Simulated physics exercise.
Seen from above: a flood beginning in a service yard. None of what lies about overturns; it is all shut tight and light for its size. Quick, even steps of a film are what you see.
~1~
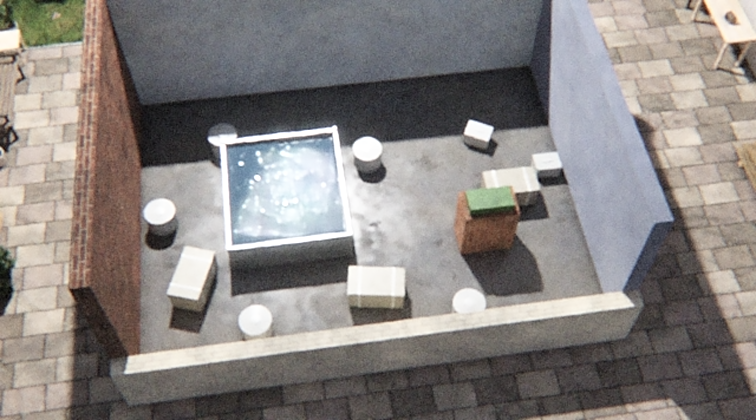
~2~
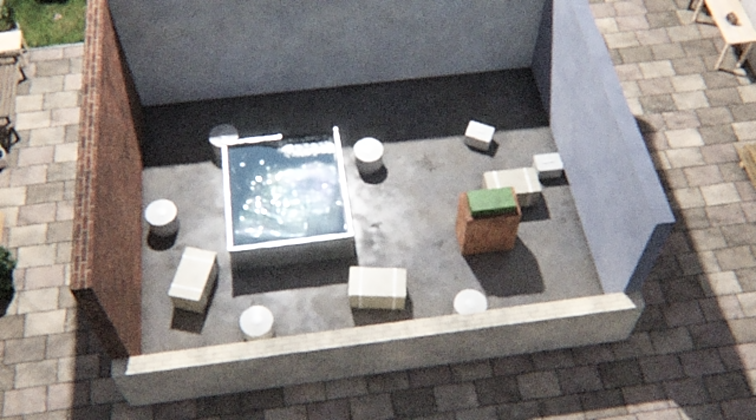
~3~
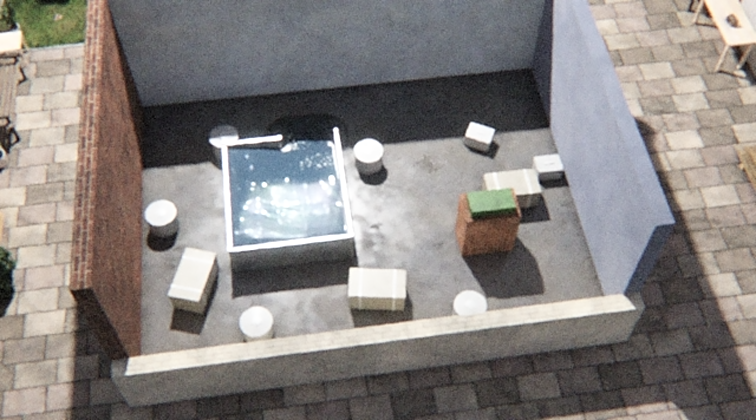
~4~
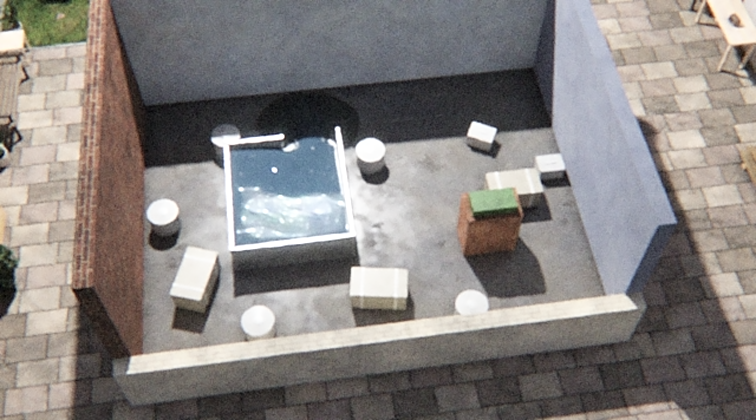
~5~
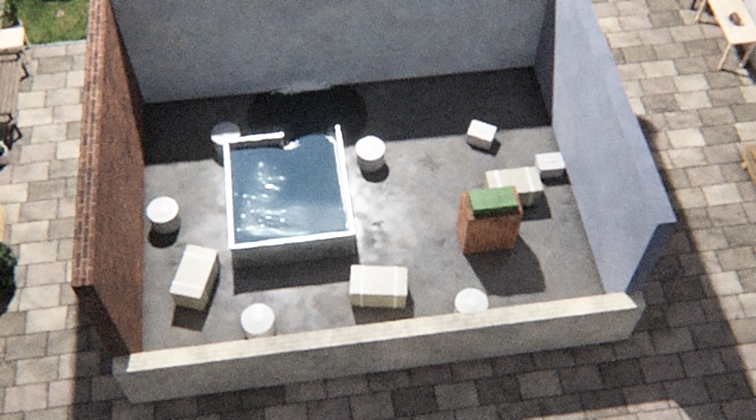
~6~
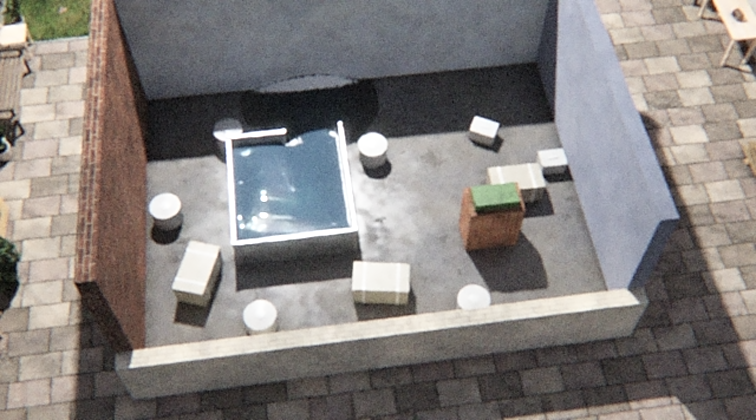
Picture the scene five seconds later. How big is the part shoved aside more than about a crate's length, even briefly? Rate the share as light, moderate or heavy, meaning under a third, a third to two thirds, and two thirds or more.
Light.
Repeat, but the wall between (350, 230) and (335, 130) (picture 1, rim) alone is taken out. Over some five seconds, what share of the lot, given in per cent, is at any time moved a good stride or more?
My figure is about 40 %.
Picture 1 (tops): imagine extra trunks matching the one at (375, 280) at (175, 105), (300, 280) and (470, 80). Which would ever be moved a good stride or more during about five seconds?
Here's how it goes: Sent far off, never gets far, and lastly sent far off.
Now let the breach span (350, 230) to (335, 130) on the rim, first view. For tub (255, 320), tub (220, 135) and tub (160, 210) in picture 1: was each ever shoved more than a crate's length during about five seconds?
First stays short of it, second stays short of it, third stays short of it.
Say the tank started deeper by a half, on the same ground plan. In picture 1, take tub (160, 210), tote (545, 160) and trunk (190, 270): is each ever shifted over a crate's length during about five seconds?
Well, one by one: Carried that far, carried that far, carried that far.
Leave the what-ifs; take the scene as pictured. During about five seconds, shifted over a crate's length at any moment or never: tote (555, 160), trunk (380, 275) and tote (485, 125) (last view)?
Outcome, each in turn - passed the mark / never cleared it / passed the mark.
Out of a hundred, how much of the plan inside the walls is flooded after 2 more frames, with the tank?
My estimate is about 20 per cent.
A moment on, 0 of 10 are well off their spots; 0 afloat.
Next, 0 of 10 are well off their spots; 0 afloat.
Later, 1 of 10 are well off their spots; 0 afloat.
In the end, 3 of 10 are well off their spots, and 3 have been at some point; 1 afloat.
